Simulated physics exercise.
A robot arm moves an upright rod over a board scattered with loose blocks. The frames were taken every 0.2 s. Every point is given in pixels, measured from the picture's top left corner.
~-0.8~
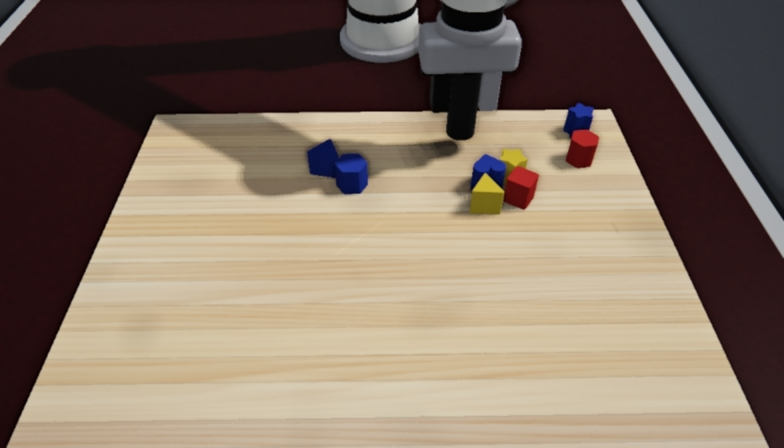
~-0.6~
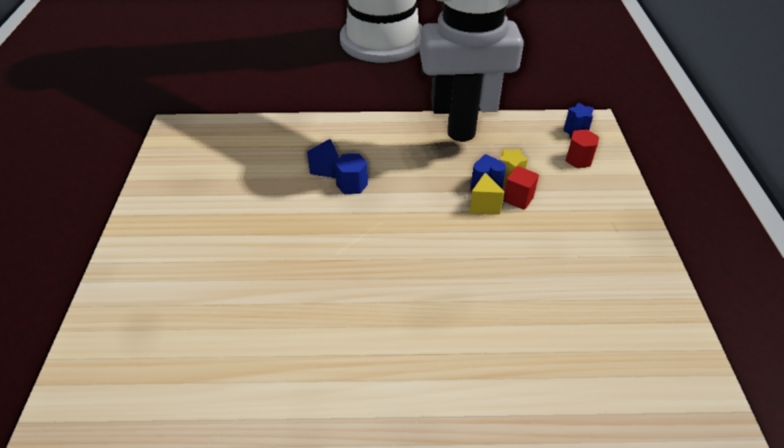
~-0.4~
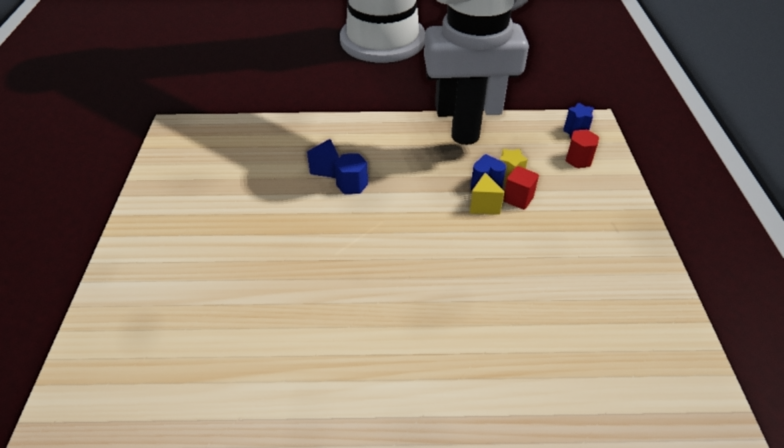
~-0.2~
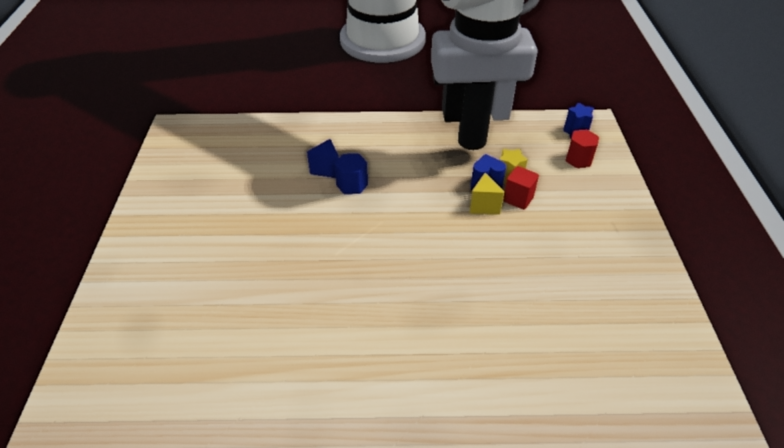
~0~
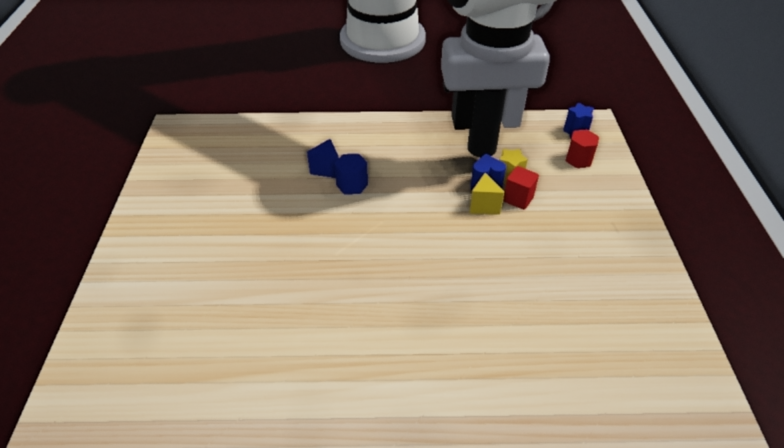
The video shows a robot arm holding a dark upright rod over a wooden board scattered with blue, red and yellow blocks. The rod stays nearly still, then moves slightly right and toward the viewer, while the blocks remain in place.
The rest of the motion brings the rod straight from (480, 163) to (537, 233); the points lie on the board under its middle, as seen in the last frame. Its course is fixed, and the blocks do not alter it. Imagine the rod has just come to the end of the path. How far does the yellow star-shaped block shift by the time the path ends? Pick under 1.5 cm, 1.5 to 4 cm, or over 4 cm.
It slides somewhere between 1.5 and 4 cm.
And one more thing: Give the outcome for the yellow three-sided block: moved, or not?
It's moved.
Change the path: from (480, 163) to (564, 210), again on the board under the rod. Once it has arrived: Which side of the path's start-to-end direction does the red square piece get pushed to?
Taking start-to-end as forward, the block's sideways shift goes to the right.
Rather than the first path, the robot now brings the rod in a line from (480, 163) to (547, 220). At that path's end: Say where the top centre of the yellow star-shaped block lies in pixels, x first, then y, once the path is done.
The answer is (555, 172).
What follows on the original path. One third of the way, rod (500, 171); yellow three-sided block (485, 196), turned 25° anticlockwise; blue heart-shaped block (489, 179), turned 55° clockwise; yellow star-shaped block (528, 162), turned 20° anticlockwise; red square piece (532, 181), turned 40° clockwise.
Two thirds of the way, rod (519, 194); yellow three-sided block (474, 205), turned 20° anticlockwise; blue heart-shaped block (495, 193); yellow star-shaped block (533, 165), turned 55° anticlockwise; red square piece (552, 191).
At the end, rod (540, 219); yellow three-sided block (474, 205), turned 20° anticlockwise; blue heart-shaped block (495, 193), turned 135° clockwise; yellow star-shaped block (533, 165), turned 55° anticlockwise; red square piece (566, 199), turned 60° anticlockwise.
